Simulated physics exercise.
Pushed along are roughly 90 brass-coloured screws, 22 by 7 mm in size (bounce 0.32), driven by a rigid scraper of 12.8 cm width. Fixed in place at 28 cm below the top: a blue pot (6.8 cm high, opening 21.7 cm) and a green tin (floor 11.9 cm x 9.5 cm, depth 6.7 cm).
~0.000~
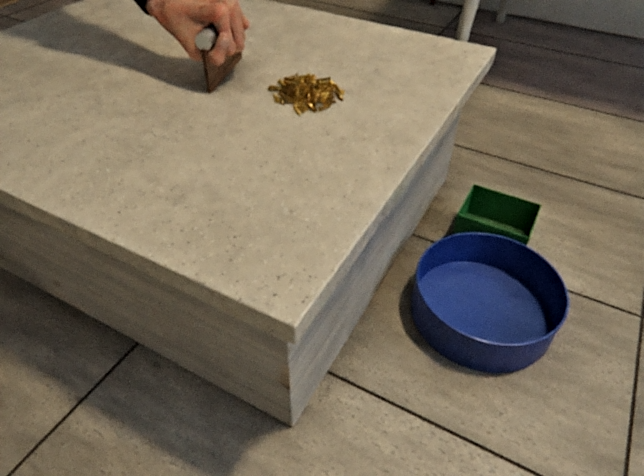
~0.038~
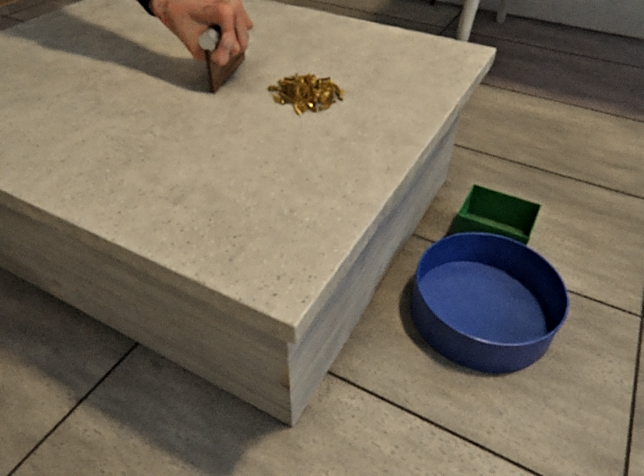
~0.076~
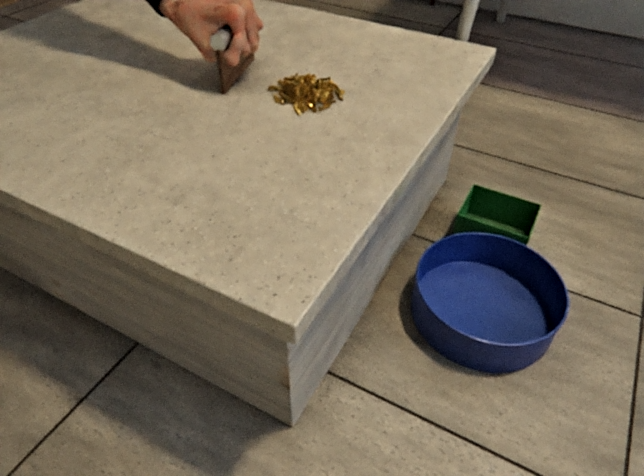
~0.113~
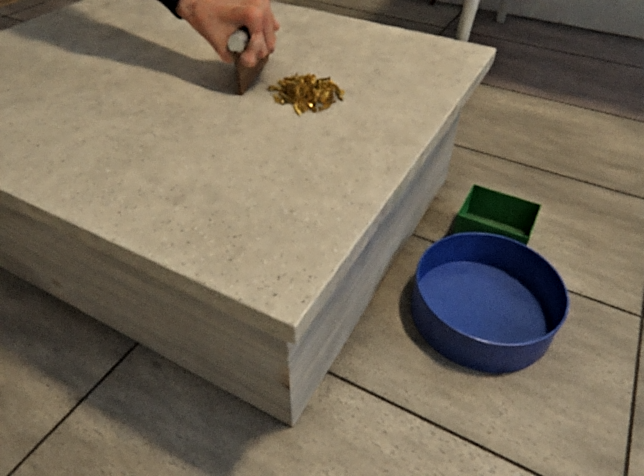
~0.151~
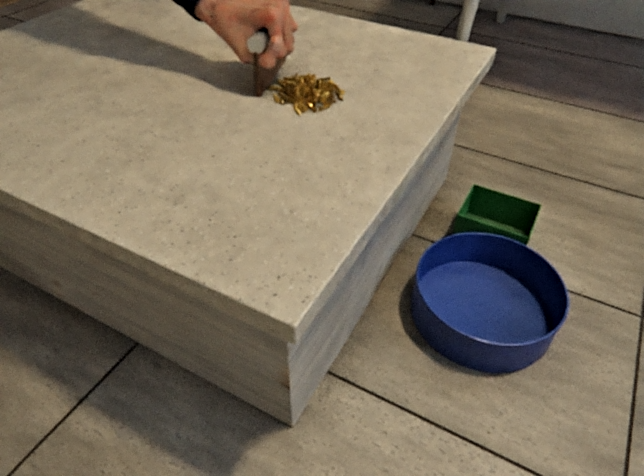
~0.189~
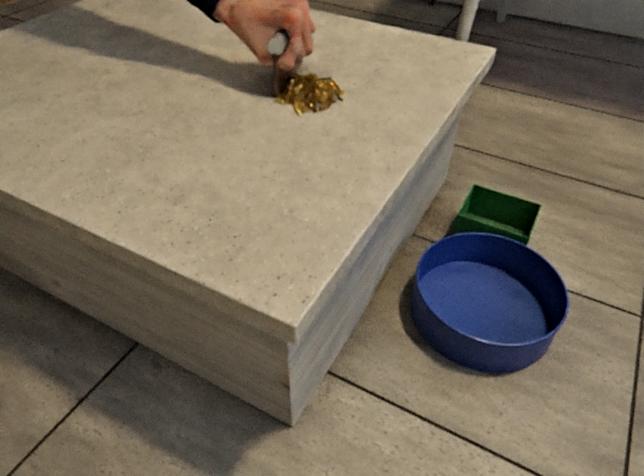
At first, a hand holds a scraper upright on a pale grey slab, left of a small heap of brass-coloured screws, with a blue pot and green tin on the floor. The hand slides the scraper rightward until it meets the heap's left edge and nudges those screws slightly.
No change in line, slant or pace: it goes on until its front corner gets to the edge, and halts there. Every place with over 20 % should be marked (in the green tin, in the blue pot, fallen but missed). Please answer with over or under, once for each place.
Green tin, over; blue pot, under; fallen but missed, under.
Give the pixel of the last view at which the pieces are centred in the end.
At about (481, 251).
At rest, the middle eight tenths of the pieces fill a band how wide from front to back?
I'd reckon some 20 centimetres.
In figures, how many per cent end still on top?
I'd put it near 40 per cent.
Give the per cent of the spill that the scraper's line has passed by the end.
Roughly 40 %.
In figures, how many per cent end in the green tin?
Estimate: Around 45 per cent.
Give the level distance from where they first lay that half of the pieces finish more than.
It comes to about 34 cm.
After 0.40 s, scraper 26 cm from its start, spill 14 cm wide; still on top 100 %.
Then, at 0.60 s, scraper 35 cm from its start, spill 19 cm wide; off the edge, not caught 45 %, still on top 55 %.
After 0.78 s, scraper 35 cm from its start, spill 21 cm wide; blue pot 5 %, green tin 45 %, off the edge, not caught 10 %, still on top 40 %.
At rest (1.6 s), blue pot 5 %, green tin 45 %, fallen but missed 10 %, still on top 40 %.
